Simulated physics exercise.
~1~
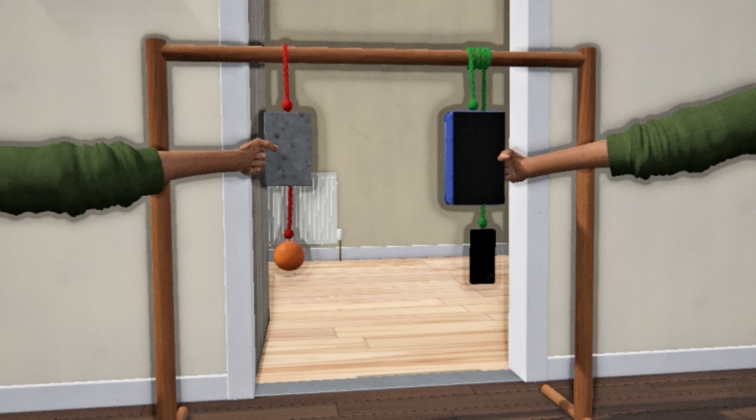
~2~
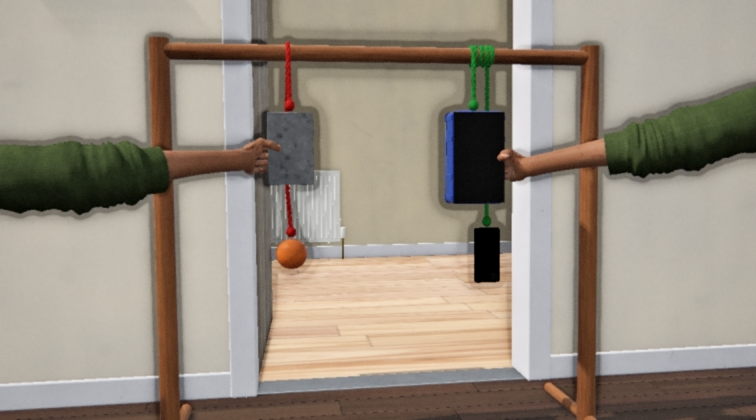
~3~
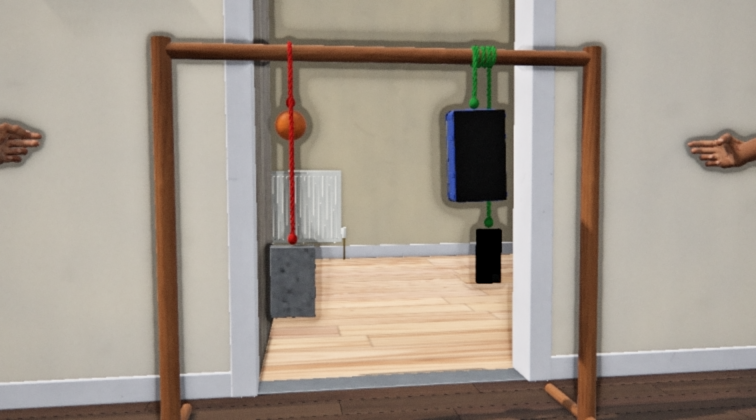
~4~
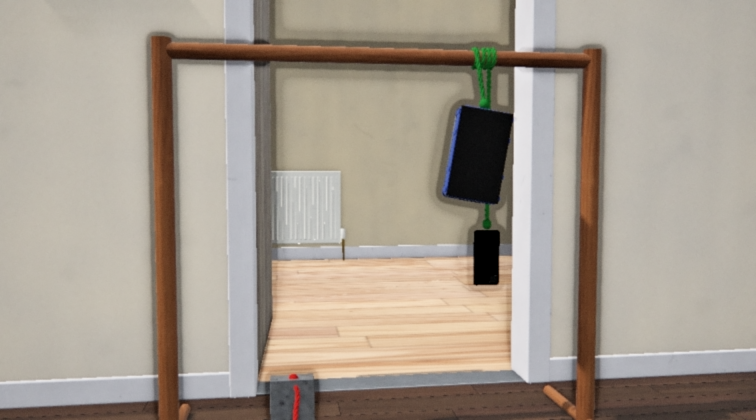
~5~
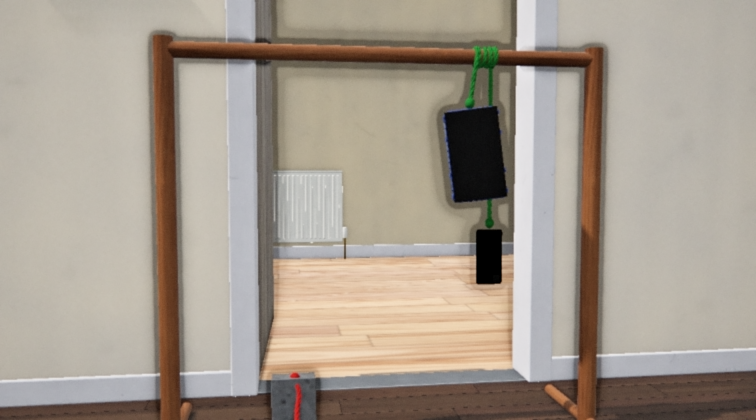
Two hands releasing a grey block and a blue-edged case roped over a rail, the block dropping, the case staying hung.
